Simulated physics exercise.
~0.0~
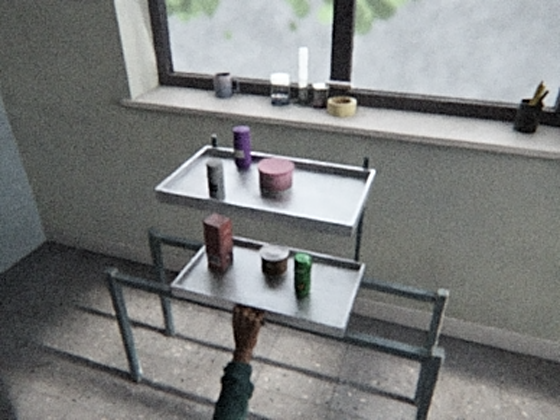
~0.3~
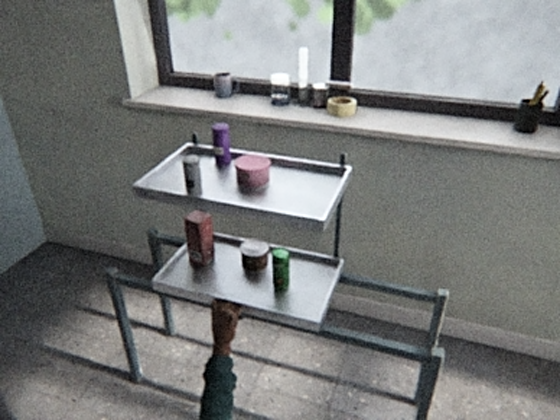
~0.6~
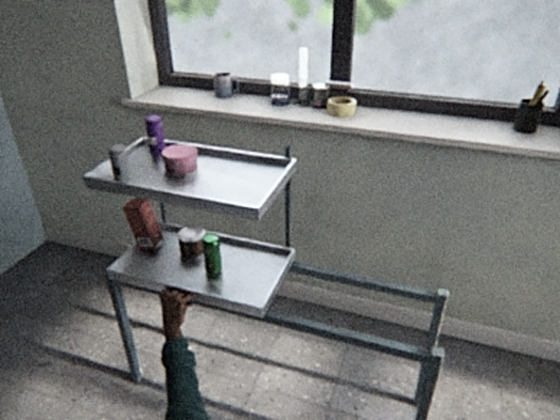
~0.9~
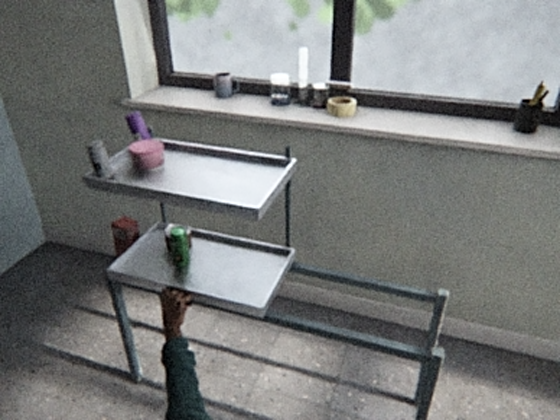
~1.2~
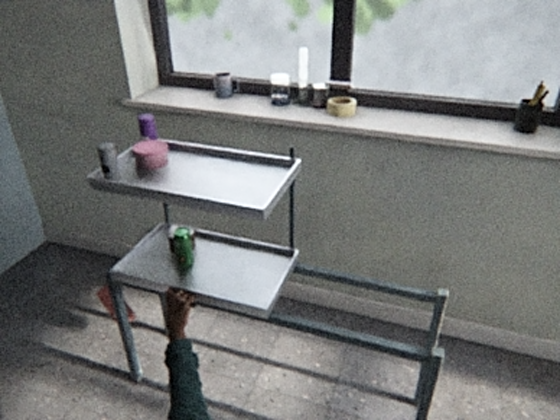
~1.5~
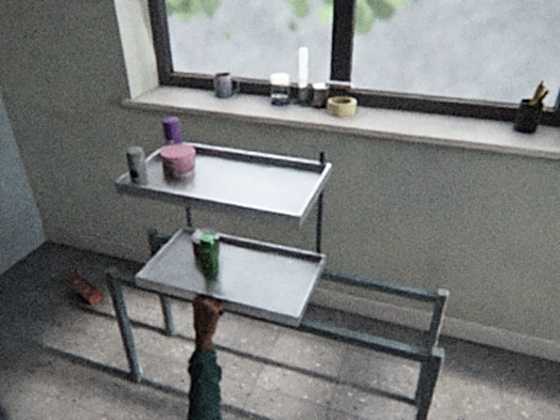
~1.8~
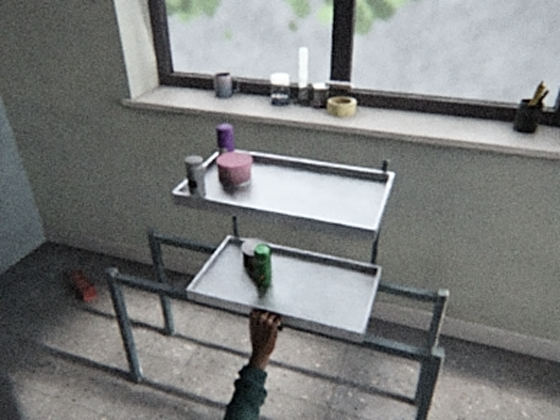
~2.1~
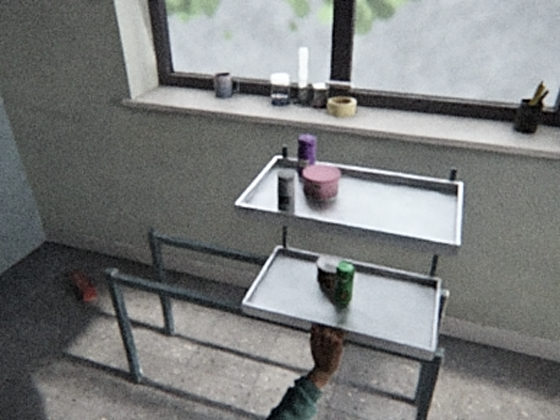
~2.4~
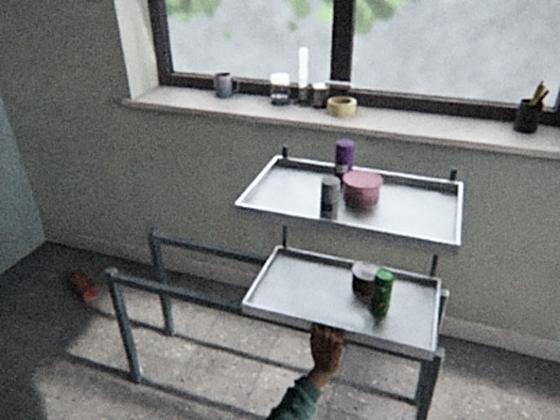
A two-level metal tray rack, pulled by a dark-skinned hand in a green sleeve, slides left along a frame beneath a window, carrying a red carton, a green can, tubs and two small shakers. It speeds up and halts sharply at the left end, where the carton tips and tumbles off the lower tray to the floor. The grey and purple shakers lean, then settle upright. The rack travels back to the right and stops at the far end, its contents shifting right on the trays. The remaining items end aboard, while the carton lies on the floor at left.
